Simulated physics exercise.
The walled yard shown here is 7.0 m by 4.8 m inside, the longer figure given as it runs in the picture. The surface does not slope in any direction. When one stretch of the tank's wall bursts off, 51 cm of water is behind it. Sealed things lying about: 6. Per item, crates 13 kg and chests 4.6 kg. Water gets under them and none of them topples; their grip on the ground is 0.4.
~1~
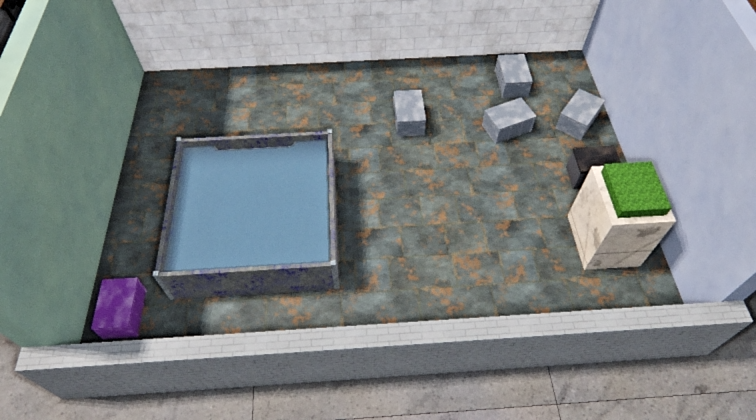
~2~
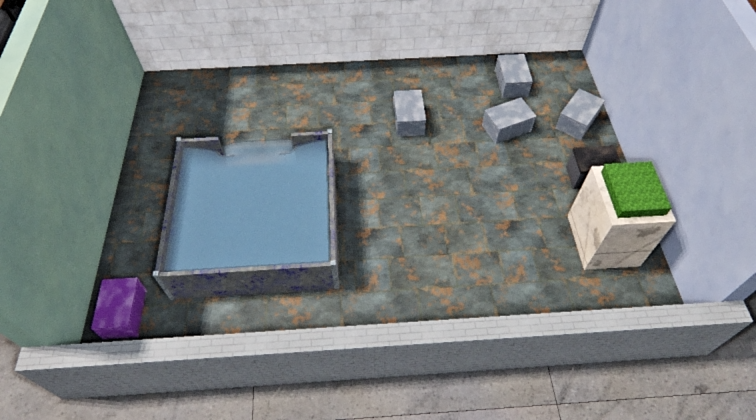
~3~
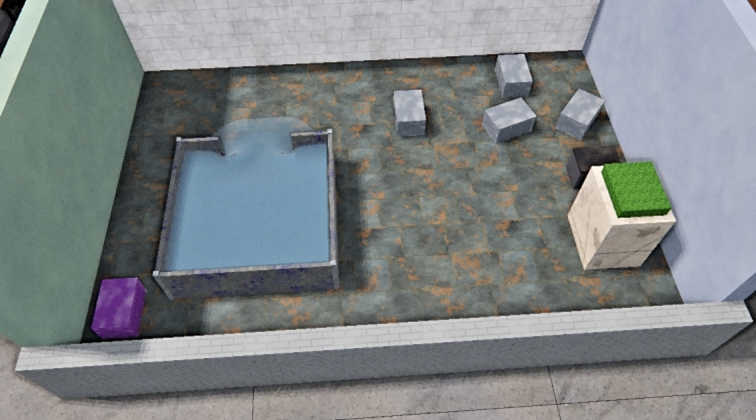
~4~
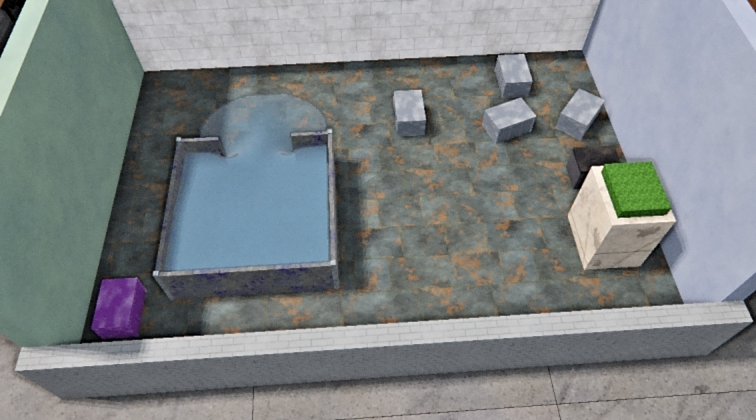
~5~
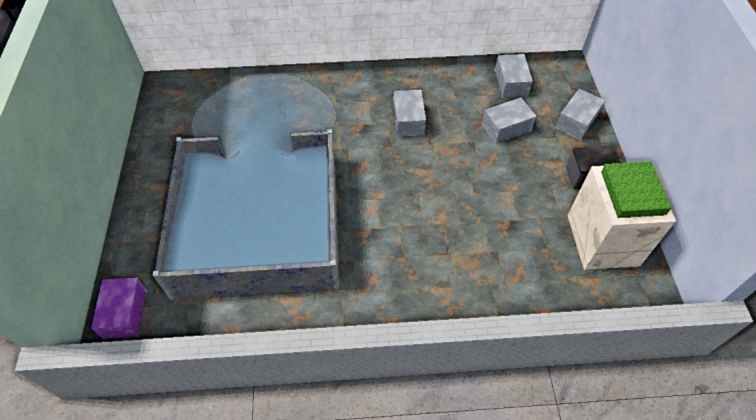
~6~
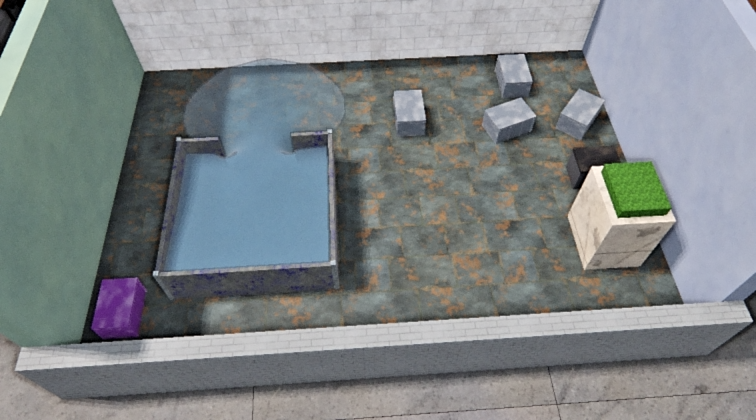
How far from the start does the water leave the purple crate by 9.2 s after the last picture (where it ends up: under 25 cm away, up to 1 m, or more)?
Well, as for the purple crate, it gets moved a long way.
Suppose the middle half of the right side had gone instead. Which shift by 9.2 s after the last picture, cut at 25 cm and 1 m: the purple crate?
Well, the purple crate keeps its spot.
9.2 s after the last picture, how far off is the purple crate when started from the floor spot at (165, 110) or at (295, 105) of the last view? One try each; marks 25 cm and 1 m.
Try one: It is washed away. Try two: It is washed away.
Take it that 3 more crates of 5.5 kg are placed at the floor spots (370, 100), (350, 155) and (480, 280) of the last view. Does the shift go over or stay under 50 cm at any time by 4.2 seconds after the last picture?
In the order listed: Across the line; behind the line; behind the line.
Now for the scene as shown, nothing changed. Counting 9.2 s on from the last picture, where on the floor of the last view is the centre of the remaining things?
Near (510, 193).
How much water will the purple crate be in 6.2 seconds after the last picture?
Near 7 cm deep.
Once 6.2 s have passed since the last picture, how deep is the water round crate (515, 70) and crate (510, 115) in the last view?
Around 8 cm and 4 cm.
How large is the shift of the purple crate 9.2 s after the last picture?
I'd say close to 400 centimetres.
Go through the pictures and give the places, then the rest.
In the first picture, the purple crate at (115, 302) rests on the ground; water covers 3.6 m2; 0 of 6 have shifted.
In the second picture, the purple crate at (115, 302) rests on the ground; 4.1 m2 under water; 0 of 6 have shifted.
In the third picture, the purple crate at (115, 302), on the bottom; 4.7 m2 under water; 0 of 6 have shifted.
In the fourth picture, the purple crate at (115, 302), on the bottom; water covers 5.5 m2; 0 of 6 have shifted.
In the fifth picture, the purple crate at (115, 302), on the bottom; water covers 6.4 m2; 0 of 6 have shifted.
In the sixth picture, the purple crate at (115, 302) rests on the ground; water covers 7.3 m2; 0 of 6 have shifted.
Then, 1.2 s after the last picture the purple crate is near (115, 302), 0.0 m from its start, aground; 0 afloat.
Then, 3.8 s after the last picture the purple crate is near (103, 325), 0.3 m from its start, afloat; 2 afloat.
Then, 6.2 s after the last picture the purple crate is near (192, 307), 0.9 m from its start, afloat; 3 afloat.
Then, 9.2 s after the last picture the purple crate is near (448, 281), 3.8 m from its start, aground; 1 afloat.
